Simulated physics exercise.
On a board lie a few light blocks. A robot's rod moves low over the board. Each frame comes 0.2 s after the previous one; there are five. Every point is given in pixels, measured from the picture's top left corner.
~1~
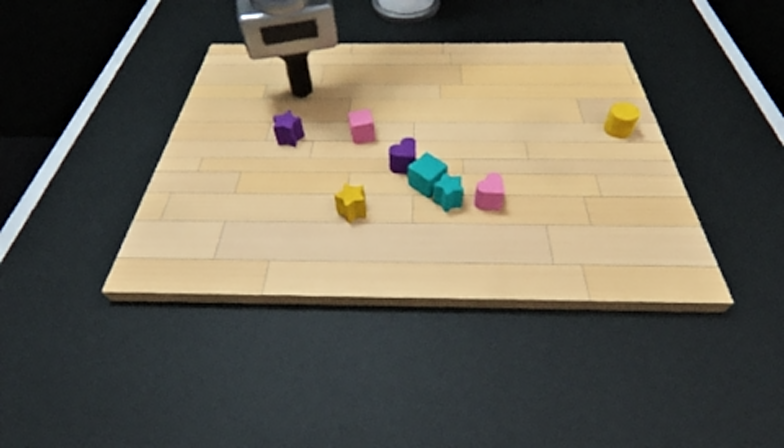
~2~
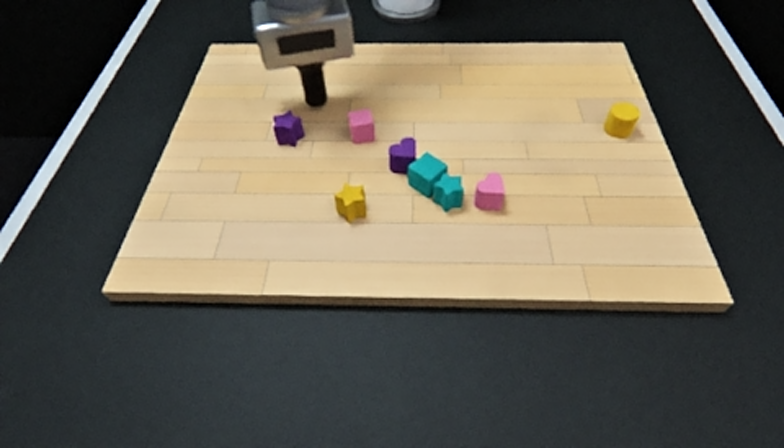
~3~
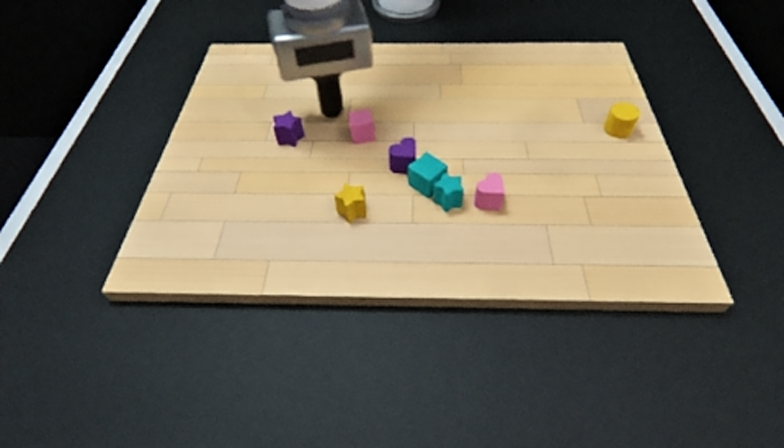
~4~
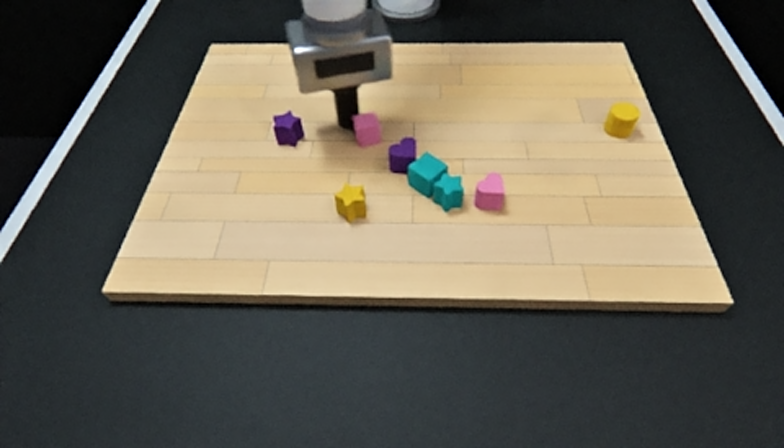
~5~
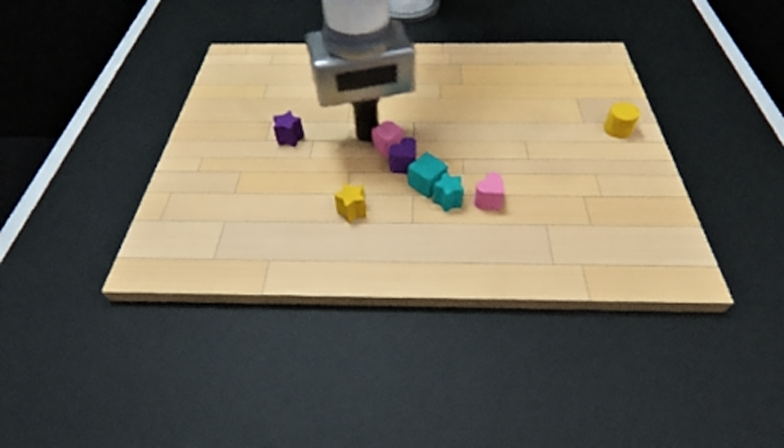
The robot's rod slid down and to the right, low over the wooden board, reached the pink square block and pushed it over beside the purple heart, while the other blocks stayed still.
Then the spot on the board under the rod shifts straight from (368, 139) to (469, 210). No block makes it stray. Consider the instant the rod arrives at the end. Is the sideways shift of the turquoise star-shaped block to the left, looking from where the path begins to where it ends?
Short answer: No.
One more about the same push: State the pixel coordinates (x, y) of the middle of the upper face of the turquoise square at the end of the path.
Its top middle: (511, 232).
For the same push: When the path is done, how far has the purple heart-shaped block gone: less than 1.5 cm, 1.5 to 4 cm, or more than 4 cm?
The answer here is over 4 cm.
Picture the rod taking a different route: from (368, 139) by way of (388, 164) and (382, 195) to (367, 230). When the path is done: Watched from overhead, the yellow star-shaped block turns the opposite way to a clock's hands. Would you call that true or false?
That statement is not accurate.
On the path given first. One third of the way, rod at (399, 156); pink square at (421, 136), turned 75° anticlockwise; purple heart-shaped block at (421, 156), turned 40° clockwise; turquoise square at (437, 172); turquoise star-shaped block at (456, 189).
Two thirds of the way, rod at (433, 179); pink square at (424, 136), turned 90° anticlockwise; purple heart-shaped block at (457, 181), turned 45° clockwise; turquoise square at (473, 200); turquoise star-shaped block at (493, 219), turned 15° clockwise; pink heart-shaped block at (496, 185), turned 20° anticlockwise.
At the end, rod at (470, 205); pink square at (424, 136), turned 90° anticlockwise; purple heart-shaped block at (496, 210), turned 50° clockwise; turquoise square at (511, 232); turquoise star-shaped block at (529, 255), turned 20° clockwise; pink heart-shaped block at (506, 187), turned 80° anticlockwise.
